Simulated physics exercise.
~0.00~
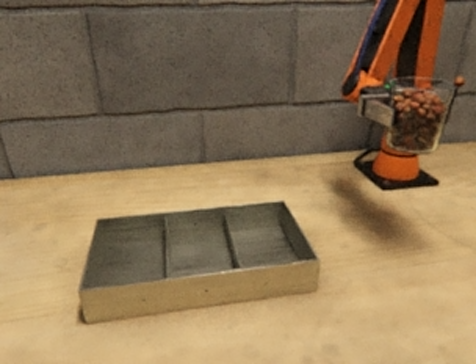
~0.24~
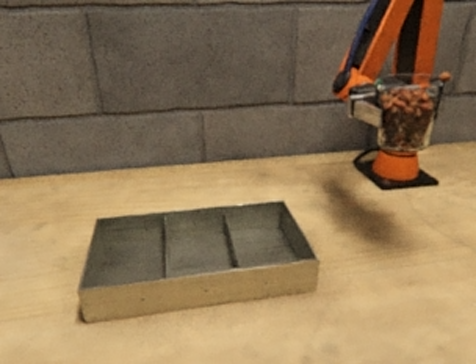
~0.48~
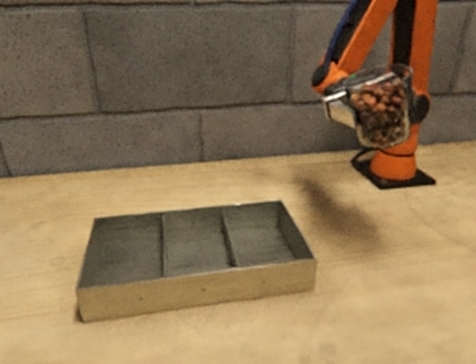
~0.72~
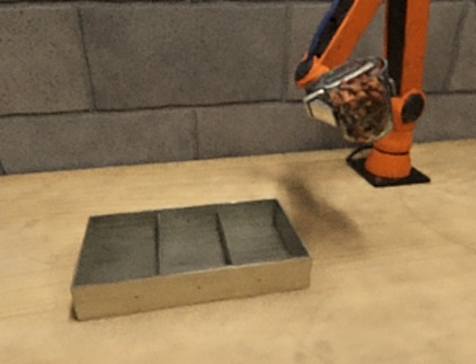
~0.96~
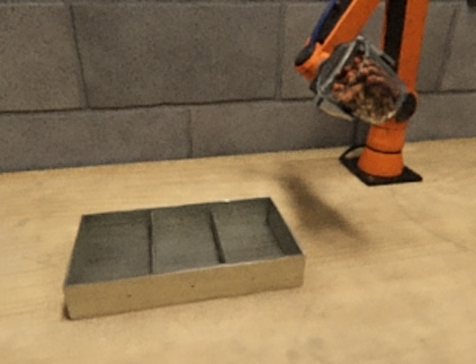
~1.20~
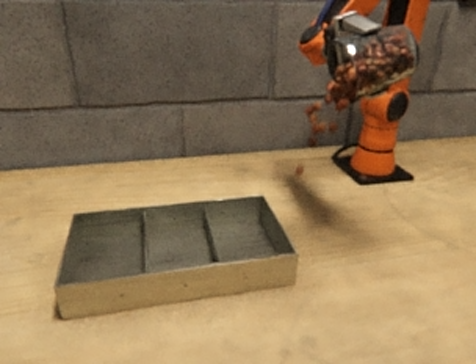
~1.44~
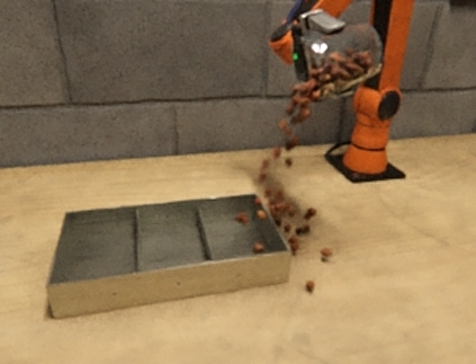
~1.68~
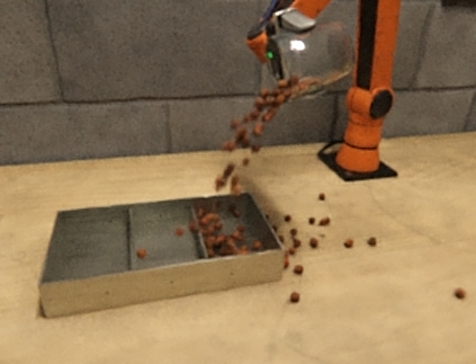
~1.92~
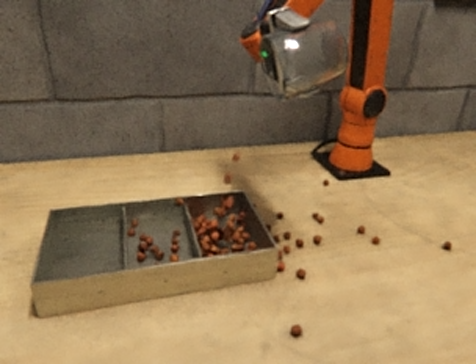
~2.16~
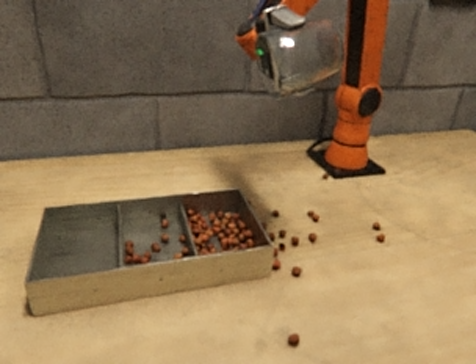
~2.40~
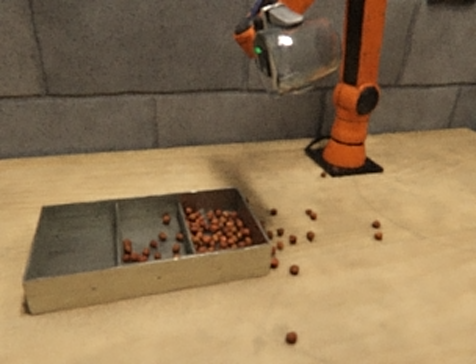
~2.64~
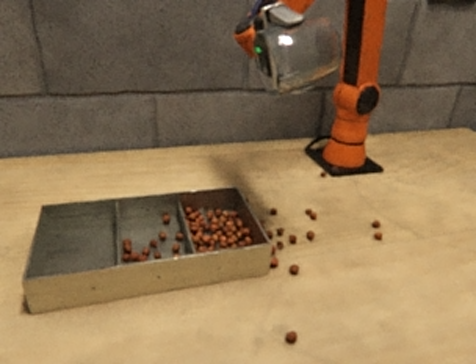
On a wooden surface before a grey block wall, an orange robot arm moves a clear tumbler of hazelnuts left and tips it over a divided tray, leaving most in the right compartment, some in the middle, and others scattered outside while the emptied tumbler stays tilted.
